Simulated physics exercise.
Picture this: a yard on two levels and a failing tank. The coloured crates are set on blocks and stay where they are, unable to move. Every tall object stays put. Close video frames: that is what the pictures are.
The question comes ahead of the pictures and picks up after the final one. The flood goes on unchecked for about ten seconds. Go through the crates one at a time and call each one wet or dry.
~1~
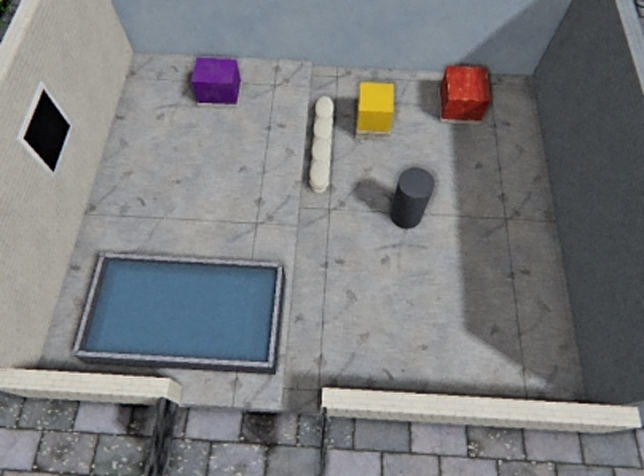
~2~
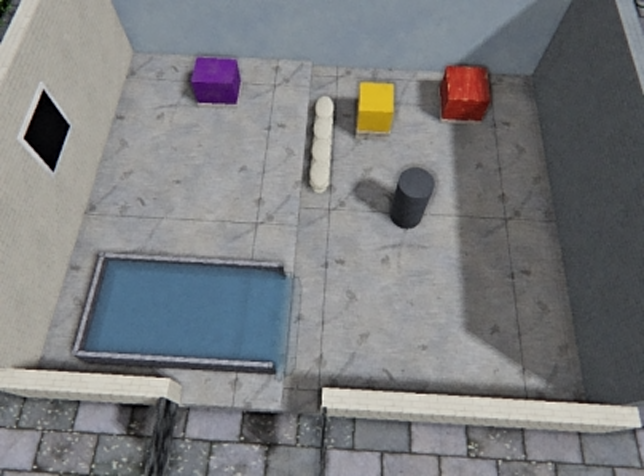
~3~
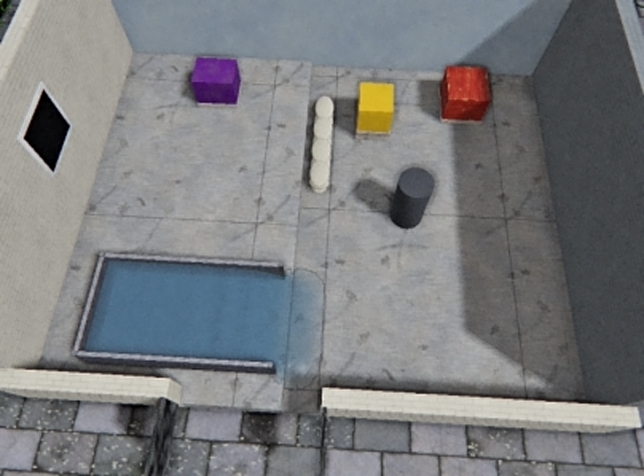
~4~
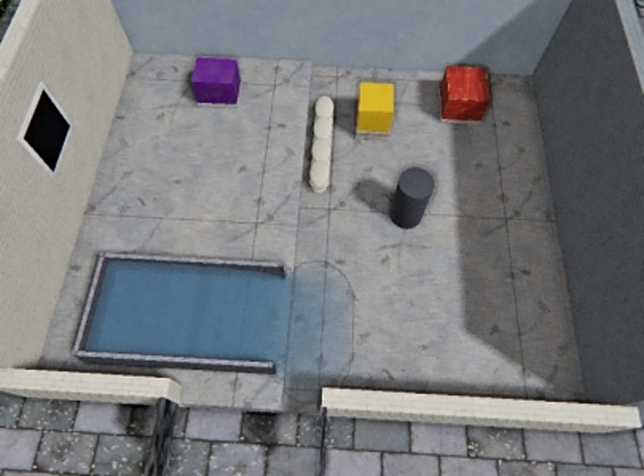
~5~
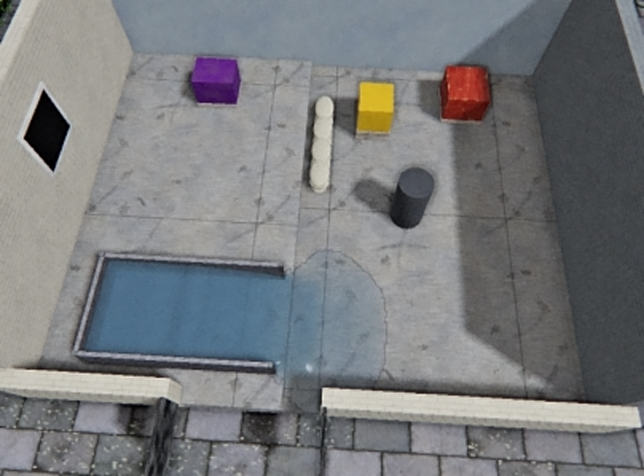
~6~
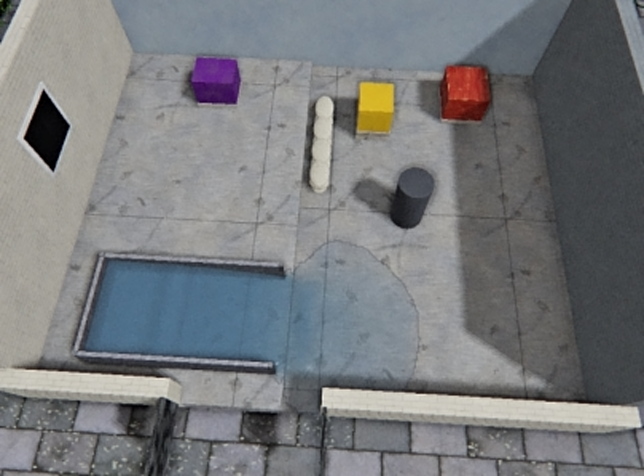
The yellow crate is dry. The purple crate is dry. The red crate is wet.
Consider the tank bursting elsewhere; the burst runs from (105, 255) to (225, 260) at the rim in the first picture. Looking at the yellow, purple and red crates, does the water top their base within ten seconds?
Result: Yellow crate is left untouched, purple crate gets overtopped, red crate gets overtopped.
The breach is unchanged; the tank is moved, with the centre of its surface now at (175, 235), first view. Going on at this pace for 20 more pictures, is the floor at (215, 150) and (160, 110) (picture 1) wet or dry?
Untouched, then untouched.
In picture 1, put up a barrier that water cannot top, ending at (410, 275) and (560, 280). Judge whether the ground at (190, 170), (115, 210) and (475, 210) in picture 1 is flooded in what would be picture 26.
Outcome by spot, in order - unwatered, unwatered, watered.
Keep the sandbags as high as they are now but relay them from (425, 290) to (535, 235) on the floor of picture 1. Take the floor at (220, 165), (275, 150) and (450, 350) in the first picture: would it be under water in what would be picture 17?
Order kept: Flood-free - flood-free - flood-hit.
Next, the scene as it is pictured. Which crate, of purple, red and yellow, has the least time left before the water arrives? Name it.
It's the yellow one here.
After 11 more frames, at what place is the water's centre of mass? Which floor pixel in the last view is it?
Near (317, 325) in the last view.
A moment on, water covers 20 % of the floor; the yellow crate not reached, the purple crate not reached, the red crate not reached.
Next, water covers 30 % of the floor; the yellow crate not reached, the purple crate not reached, the red crate not reached.
Then, water covers 30 % of the floor; the yellow crate water round its plinth, the purple crate not reached, the red crate not reached.
Later, water covers 45 % of the floor; the yellow crate water round its plinth, the purple crate not reached, the red crate water round its plinth.
In the end, water covers 60 % of the floor; the yellow crate stayed above the water, the purple crate stayed above the water, the red crate was topped.
